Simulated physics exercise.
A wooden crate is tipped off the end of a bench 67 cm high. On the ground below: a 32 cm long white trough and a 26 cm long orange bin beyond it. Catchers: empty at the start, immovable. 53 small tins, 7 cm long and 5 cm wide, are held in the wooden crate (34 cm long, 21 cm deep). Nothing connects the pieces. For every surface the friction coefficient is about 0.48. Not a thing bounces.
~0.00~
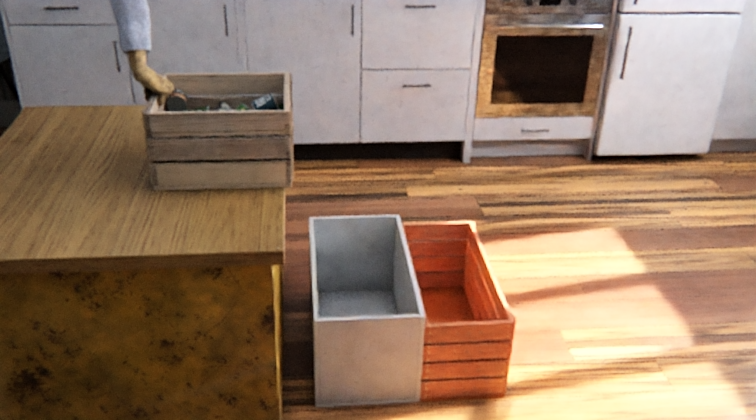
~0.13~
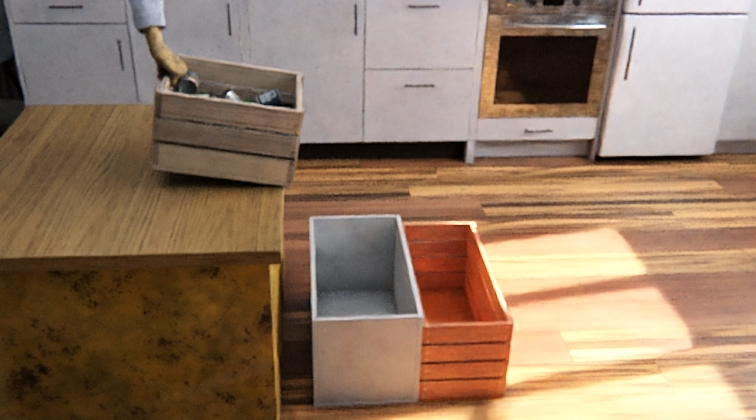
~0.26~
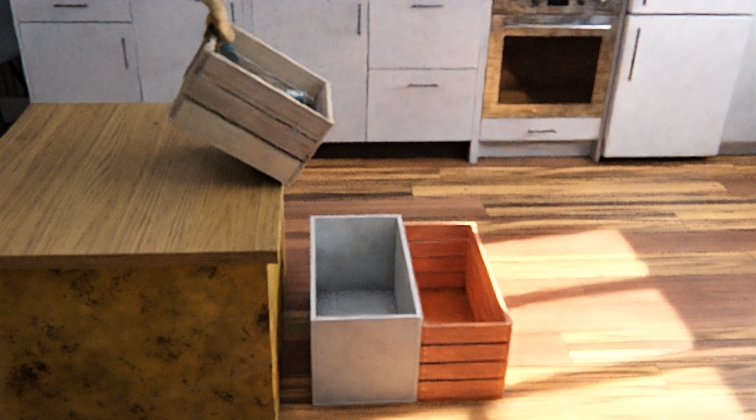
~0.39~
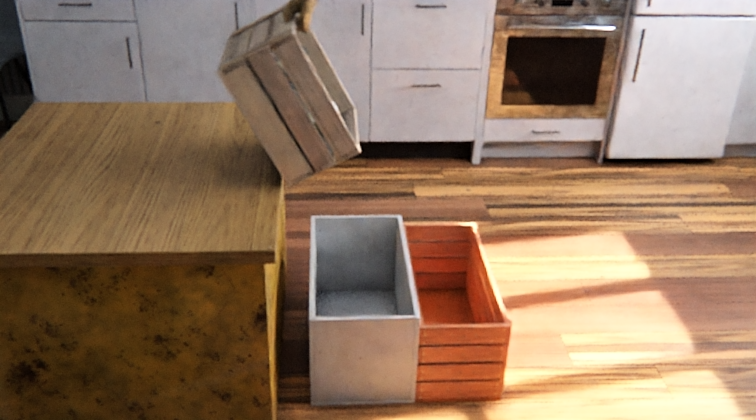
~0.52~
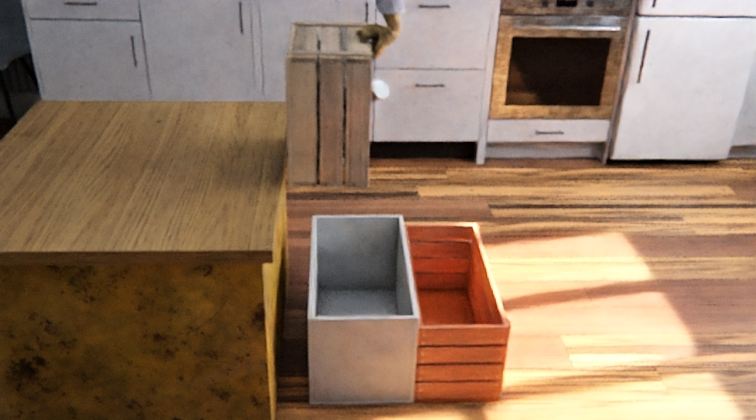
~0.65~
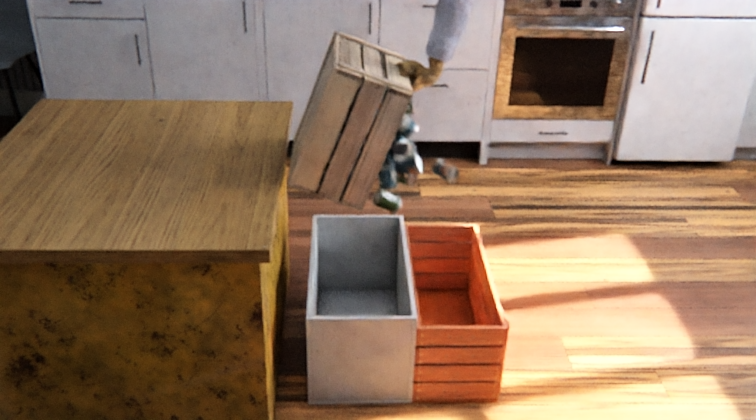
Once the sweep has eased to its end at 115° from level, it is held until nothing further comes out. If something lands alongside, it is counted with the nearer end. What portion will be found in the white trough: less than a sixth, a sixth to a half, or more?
The share in the white trough is from a sixth to a half.
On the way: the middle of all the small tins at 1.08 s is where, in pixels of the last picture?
Somewhere near (434, 321) in the last picture's pixels.
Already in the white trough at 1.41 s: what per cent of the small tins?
By that time, roughly 25 percent.
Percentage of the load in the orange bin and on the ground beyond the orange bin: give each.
Shares: Approx. 60 % and 5 %.
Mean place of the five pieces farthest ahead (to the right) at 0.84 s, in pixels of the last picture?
Their centre is around (493, 286).
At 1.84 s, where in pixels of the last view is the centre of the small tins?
The middle lies near (433, 329).
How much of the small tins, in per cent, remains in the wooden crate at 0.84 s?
I'd estimate close to 35 in a hundred.
After 0.84 s, tilt 115°; 18 still in the wooden crate, 2 in the white trough, 10 in the orange bin and 23 in the air.
After 1.08 s, tilt 115°; 8 still in the wooden crate, 6 in the white trough, 30 in the orange bin, 3 on the ground beyond the orange bin and 6 in the air.
After 1.41 s, tilt 115°; 3 still in the wooden crate, 13 in the white trough, 32 in the orange bin, 3 on the ground beyond the orange bin and 2 in the air.
Outcome (at 1.84 s), 17 in the white trough, 33 in the orange bin and 3 on the ground beyond the orange bin. Asked share, 17 of 53, 32 per cent.
